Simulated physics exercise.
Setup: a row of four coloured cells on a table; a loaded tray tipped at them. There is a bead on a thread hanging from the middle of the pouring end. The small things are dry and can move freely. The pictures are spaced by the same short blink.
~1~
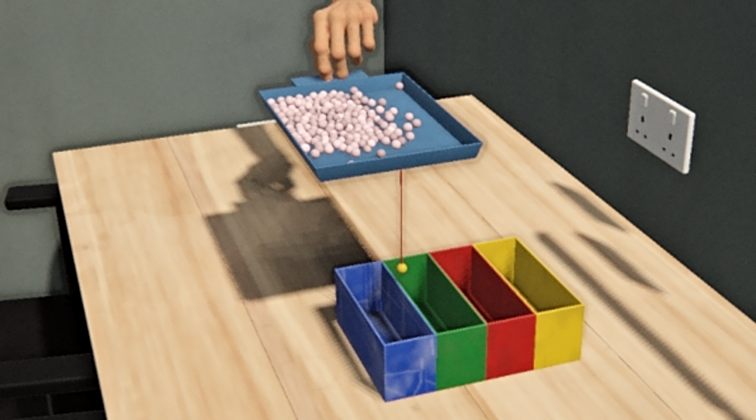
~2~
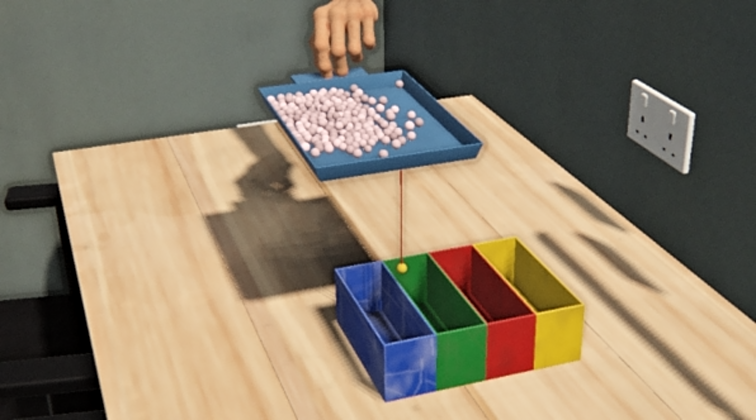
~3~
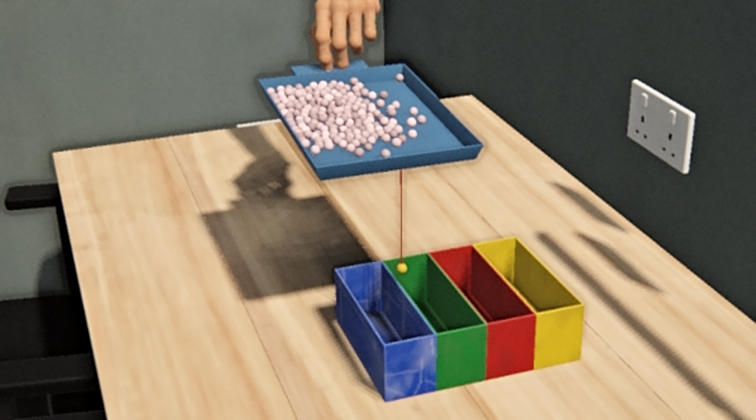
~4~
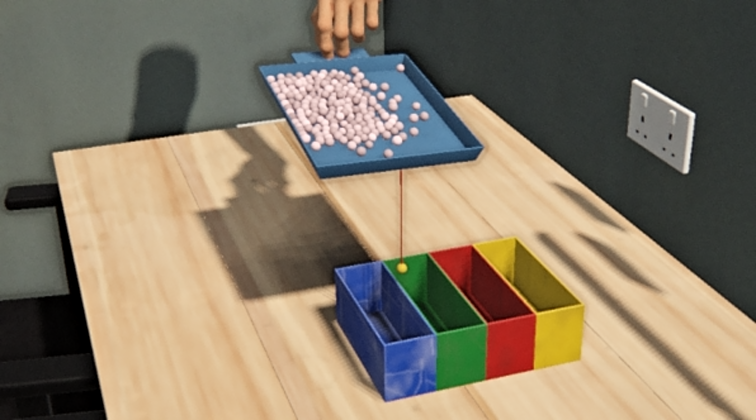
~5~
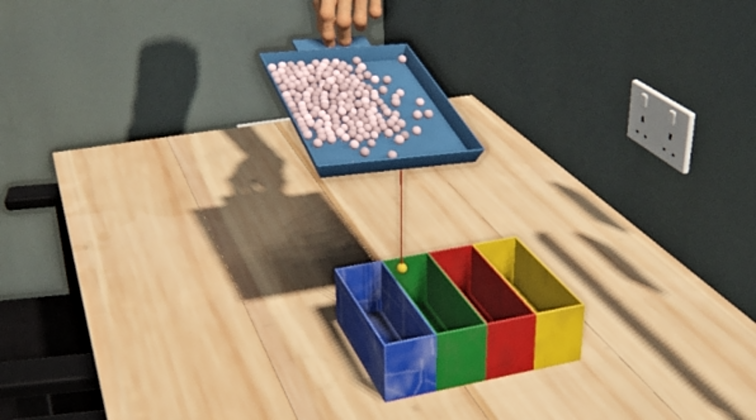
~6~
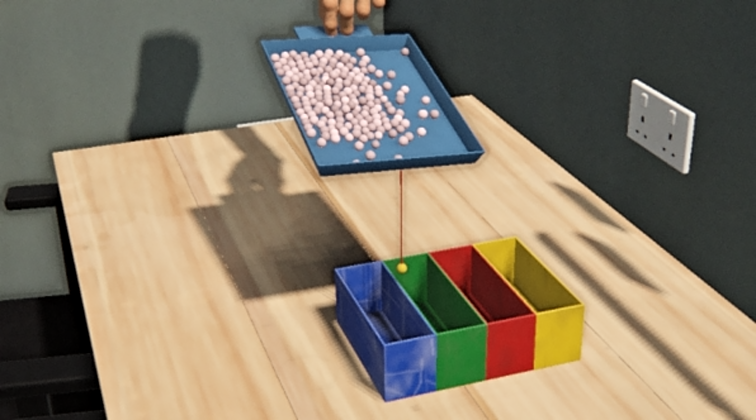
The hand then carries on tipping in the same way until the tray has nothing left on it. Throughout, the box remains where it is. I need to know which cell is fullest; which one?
That is the red cell.
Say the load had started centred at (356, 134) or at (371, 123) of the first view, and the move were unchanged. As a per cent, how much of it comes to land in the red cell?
Estimate: 50 % first, 50 % second.
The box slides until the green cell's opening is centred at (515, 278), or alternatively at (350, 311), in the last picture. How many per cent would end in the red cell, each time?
It would be roughly 0 per cent, followed by roughly 10 per cent.
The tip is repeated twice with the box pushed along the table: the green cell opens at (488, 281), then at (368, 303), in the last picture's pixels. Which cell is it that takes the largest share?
Well, the first time it's the cell in green, and the second time it's the yellow one.
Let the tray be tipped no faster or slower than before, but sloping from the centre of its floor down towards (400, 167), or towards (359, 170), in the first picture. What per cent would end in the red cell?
Somewhere close to 20 % the first time, 0 % the second.
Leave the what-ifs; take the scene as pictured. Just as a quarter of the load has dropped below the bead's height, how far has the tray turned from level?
About 75° of tilt.
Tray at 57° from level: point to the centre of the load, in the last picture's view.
The middle of the pieces shows up near (430, 151).
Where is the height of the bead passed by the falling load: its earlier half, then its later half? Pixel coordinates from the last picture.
Initially about (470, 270); subsequently about (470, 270).
Soon, tray tipped steeply; most on the tray; a small part in the red cell; a small part in the green cell; a stray few in the yellow cell; a stray few in the blue cell; a small part falling or outside the box.
A while on, tray tipped right over; a small part on the tray; about a third in the red cell; about a quarter in the green cell; a small part in the yellow cell; a small part in the blue cell; a small part falling or outside the box.
Towards the end, tray tipped past a quarter turn; about half in the red cell; about a quarter in the green cell; a small part in the yellow cell; a small part in the blue cell; a stray few falling or outside the box.
Finally, tray tipped past a quarter turn; about half in the red cell; about a quarter in the green cell; a small part in the yellow cell; a small part in the blue cell; a stray few outside the box.
